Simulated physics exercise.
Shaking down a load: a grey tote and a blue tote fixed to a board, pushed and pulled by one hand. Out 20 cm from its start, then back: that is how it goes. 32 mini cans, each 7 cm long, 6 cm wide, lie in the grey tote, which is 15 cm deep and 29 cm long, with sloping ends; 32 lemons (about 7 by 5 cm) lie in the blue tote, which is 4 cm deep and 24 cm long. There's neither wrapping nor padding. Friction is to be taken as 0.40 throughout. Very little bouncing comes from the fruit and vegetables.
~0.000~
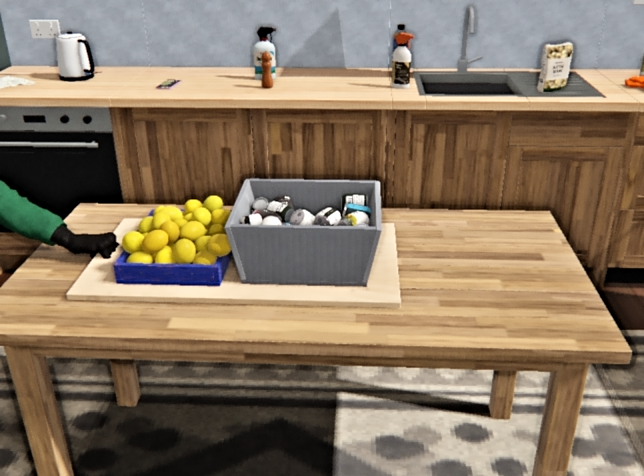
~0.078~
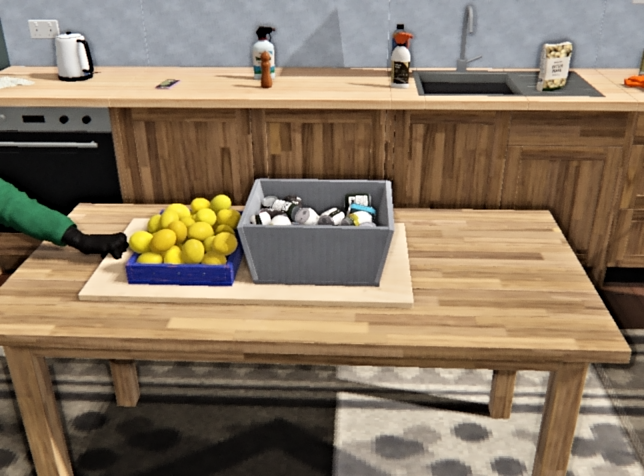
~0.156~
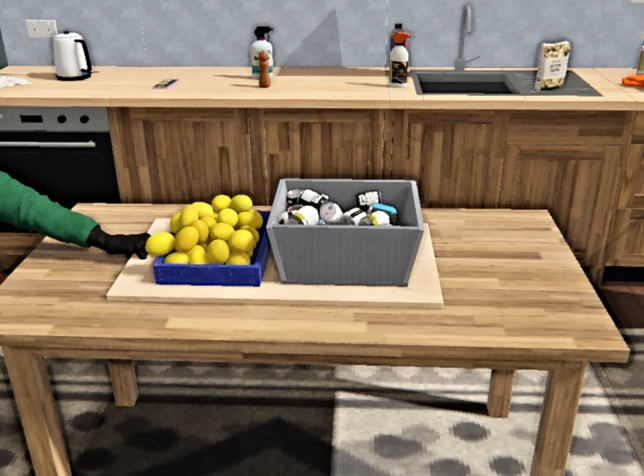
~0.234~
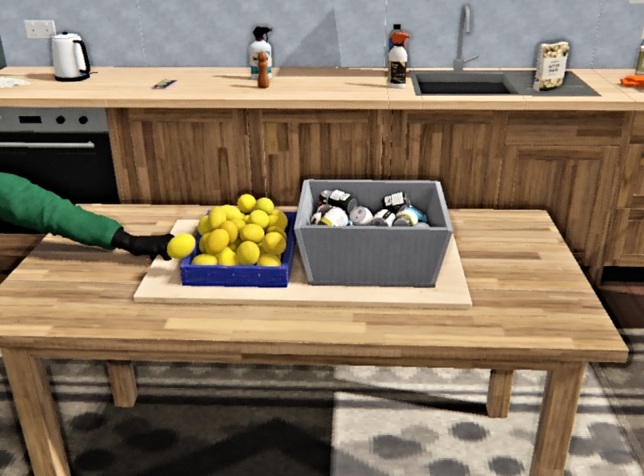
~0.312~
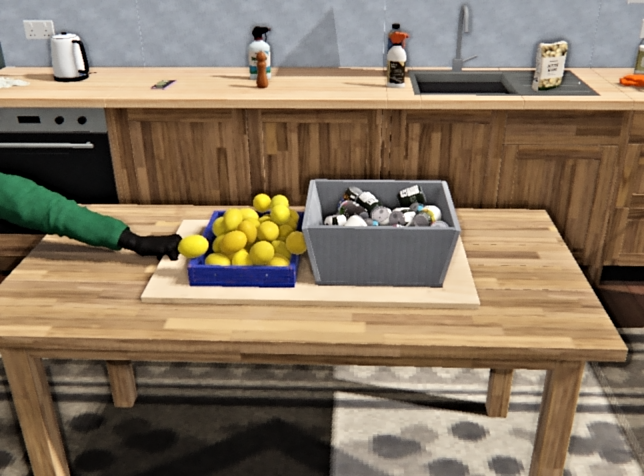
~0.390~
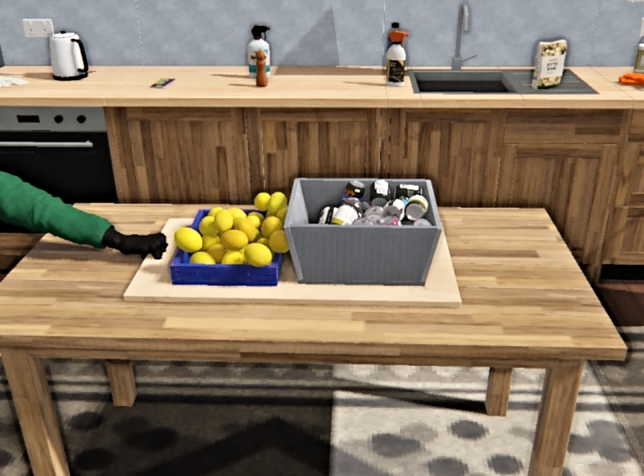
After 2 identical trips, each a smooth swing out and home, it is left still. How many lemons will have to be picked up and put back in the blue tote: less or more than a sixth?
Watching this, I'd say the escapes run past a sixth.
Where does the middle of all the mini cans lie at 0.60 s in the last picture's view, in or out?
Middle approx. (304, 236).
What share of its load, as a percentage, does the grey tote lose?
Grey tote: 5%.
After 0.60 s, 0 of 32 out of the grey tote and 2 of 32 out of the blue tote.
After 0.86 s, 0 of 32 out of the grey tote and 6 of 32 out of the blue tote.
After 1.23 s, 1 of 32 out of the grey tote and 7 of 32 out of the blue tote.
When it is over (at 1.70 s), 1 of 32 out of the grey tote and 8 of 32 out of the blue tote. Asked share, 8 of 32, 25 per cent.
